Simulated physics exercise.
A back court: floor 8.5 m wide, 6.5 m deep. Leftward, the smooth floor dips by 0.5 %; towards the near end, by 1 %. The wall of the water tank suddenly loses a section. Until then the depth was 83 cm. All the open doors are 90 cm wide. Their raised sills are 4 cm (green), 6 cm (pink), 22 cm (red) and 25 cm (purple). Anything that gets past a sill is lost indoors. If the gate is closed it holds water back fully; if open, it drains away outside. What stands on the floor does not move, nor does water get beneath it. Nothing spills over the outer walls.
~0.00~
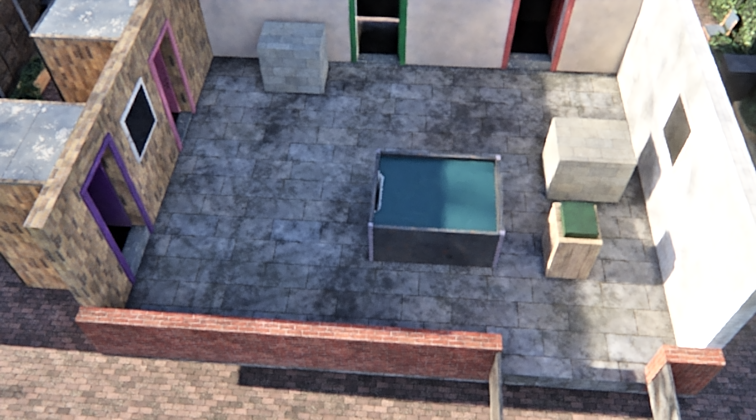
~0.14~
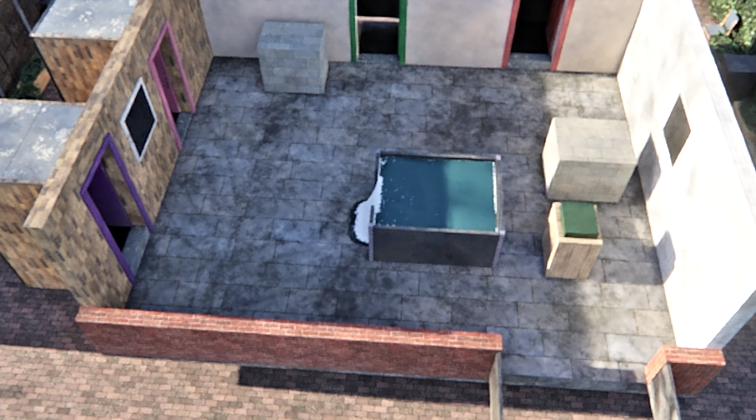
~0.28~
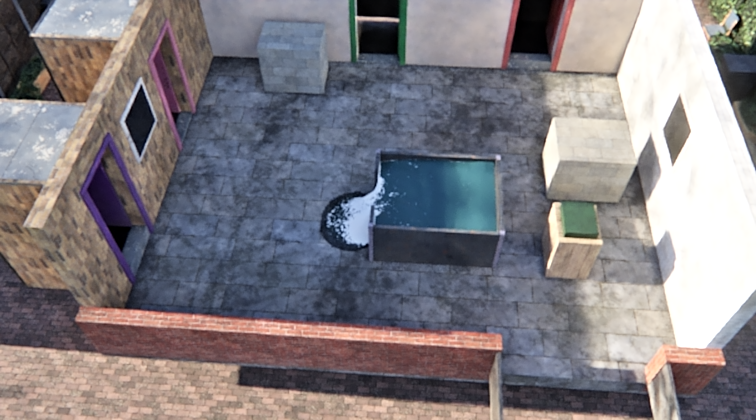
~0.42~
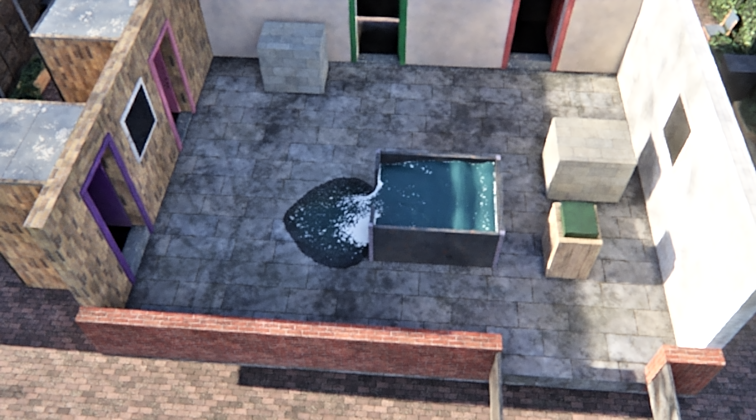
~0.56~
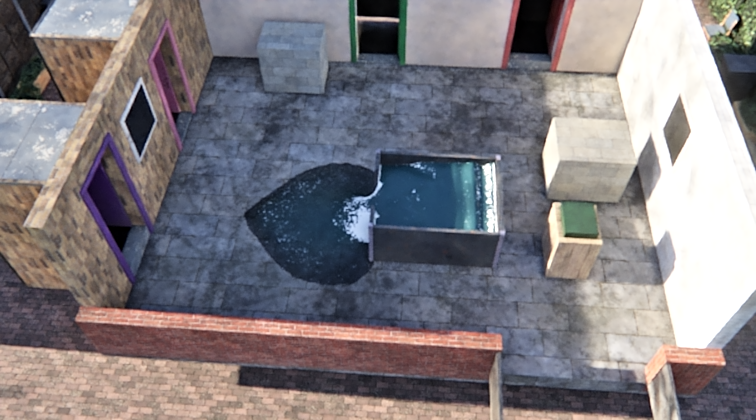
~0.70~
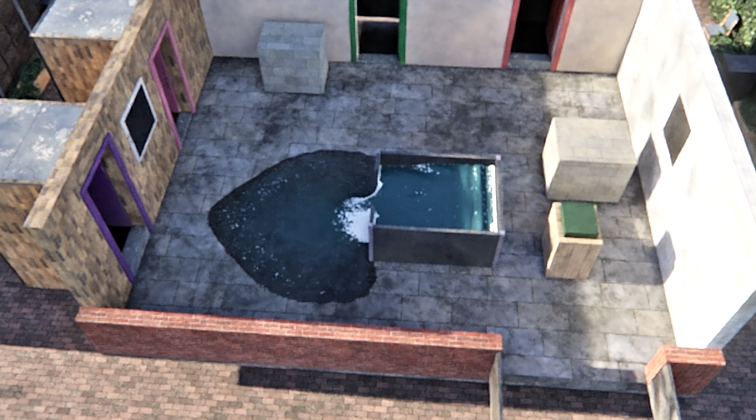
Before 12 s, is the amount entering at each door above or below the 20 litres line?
Green door below, pink door above, red door below, purple door below.
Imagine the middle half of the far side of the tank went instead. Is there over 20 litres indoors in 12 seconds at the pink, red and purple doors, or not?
Then it goes pink fine, red fine, purple fine.
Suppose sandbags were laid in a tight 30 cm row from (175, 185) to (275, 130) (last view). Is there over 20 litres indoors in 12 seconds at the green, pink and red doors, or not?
Door by door: Green limit kept, pink limit kept, red limit kept.
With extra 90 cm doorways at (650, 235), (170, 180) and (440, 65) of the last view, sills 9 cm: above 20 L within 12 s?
Taking them in order, the first gets too little, the second enough and the third too little.
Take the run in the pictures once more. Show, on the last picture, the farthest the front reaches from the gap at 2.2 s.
Roughly at pixel (203, 86).
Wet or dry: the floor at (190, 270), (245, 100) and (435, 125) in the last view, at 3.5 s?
Point 1: Reached; point 2: Reached; point 3: Unreached.
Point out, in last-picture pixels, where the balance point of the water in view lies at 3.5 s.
Around (296, 213).
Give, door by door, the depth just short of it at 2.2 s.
Centimetres: Green 0 / pink 16 / red 0 / purple 26.
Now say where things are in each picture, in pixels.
The water tank at (437, 194) is whole and still, 83 cm deep, in the first frame.
Water pours out at (377, 211) and has run 0.5 m, to (359, 240); typically 11 cm deep outside, 83 cm at the water tank's back, in the second frame.
Water pours out at (377, 211) and has run 0.9 m, to (325, 226); typically 13 cm deep outside, 83 cm at the water tank's back, in the third frame.
The front is at (288, 218), 1.5 m from the gap at (377, 212); 1.9 m2 of floor is under water; 80 cm left at the back of the water tank, in the fourth frame.
The front is at (251, 214), 2.2 m from the gap at (377, 212); 3.8 m2 of floor is under water; 72 cm left at the back of the water tank, in the fifth frame.
The front is at (214, 223), 2.8 m from the gap at (377, 211); 6.1 m2 of floor is under water; 70 cm left at the back of the water tank, in the sixth frame.
After 1.4 s water covers 30 % of the floor and is deepest (38 cm) near (364, 223); green door not reached, pink door not reached, red door not reached, purple door 21 cm at the sill, 0 L in.
After 2.2 s water covers 35 % of the floor and is deepest (38 cm) near (124, 312); green door not reached, pink door 16 cm at the sill, 18 L in, red door not reached, purple door 26 cm at the sill, 0 L in.
After 3.5 s water covers 35 % of the floor and is deepest (22 cm) near (150, 237); green door not reached, pink door 11 cm at the sill, 55 L in, red door not reached, purple door 18 cm at the sill, 0 L in.
After 7.0 s water covers 55 % of the floor and is deepest (15 cm) near (245, 64); green door 2 cm at the sill, 0 L in, pink door 10 cm at the sill, 86 L in, red door not reached, purple door 10 cm at the sill, 0 L in.
After 12.0 s water covers 85 % of the floor and is deepest (13 cm) near (117, 333); green door 1 cm at the sill, 0 L in, pink door 7 cm at the sill, 129 L in, red door not reached, purple door 9 cm at the sill, 0 L in.
